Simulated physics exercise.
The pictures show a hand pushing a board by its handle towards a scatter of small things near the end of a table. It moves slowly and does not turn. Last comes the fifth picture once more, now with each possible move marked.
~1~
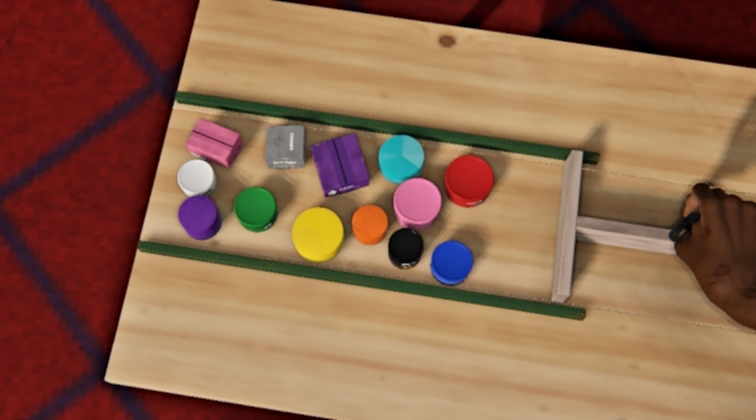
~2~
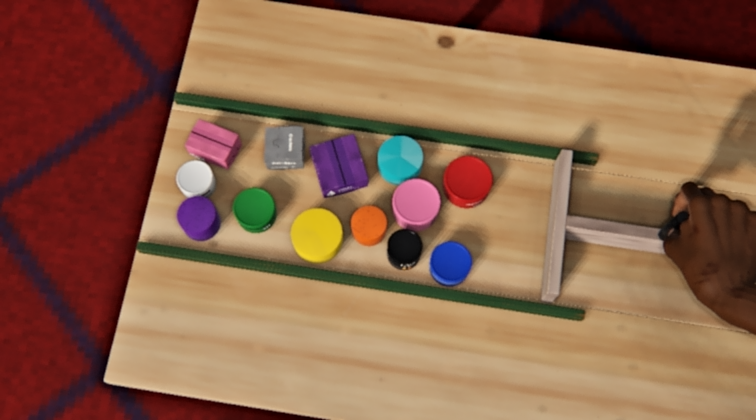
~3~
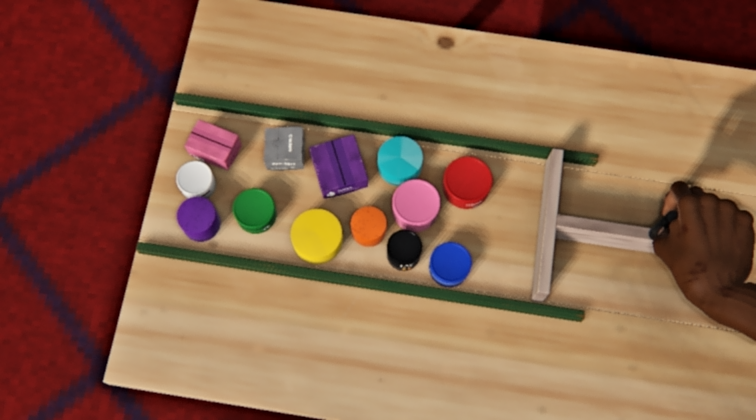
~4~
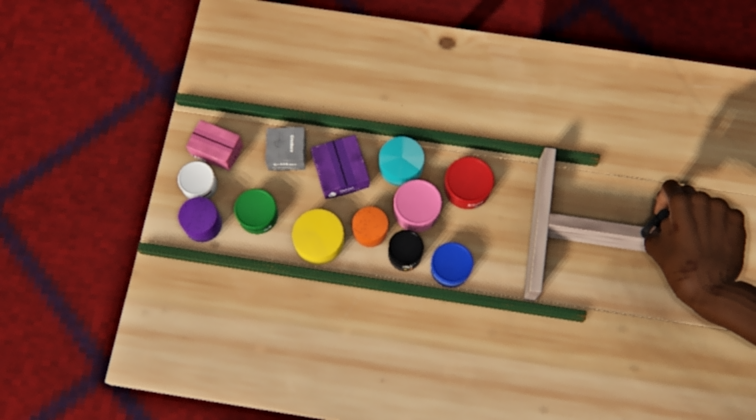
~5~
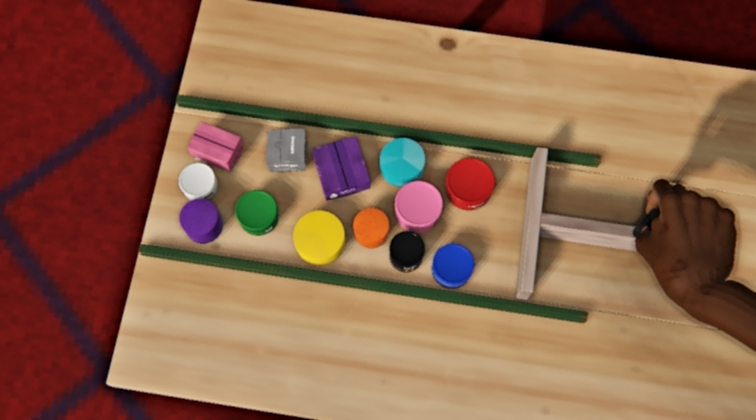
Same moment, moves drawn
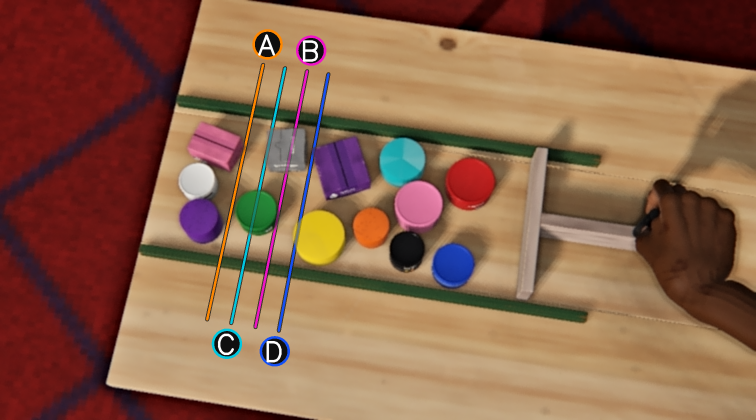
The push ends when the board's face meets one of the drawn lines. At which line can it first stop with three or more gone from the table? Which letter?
B.
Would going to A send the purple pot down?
Yes.
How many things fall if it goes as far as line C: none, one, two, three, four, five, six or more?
In all, five.
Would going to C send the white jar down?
Yes.
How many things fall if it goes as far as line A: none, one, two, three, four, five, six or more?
By then, six or more.
On the marked copy, A at (236, 186); B at (282, 193); C at (259, 190); D at (305, 196).
Following B. Soon after the start, board (443, 204); grey packet (282, 150); blue jar (407, 264).
Later, board (352, 190); pink box (195, 136); white jar (189, 177).
In the end, board (284, 180); pink box over the edge; white jar over the edge; three fallen.
As for the rest, A drops seven, but is farther than needed; C drops five, but is farther than needed; D drops only two.
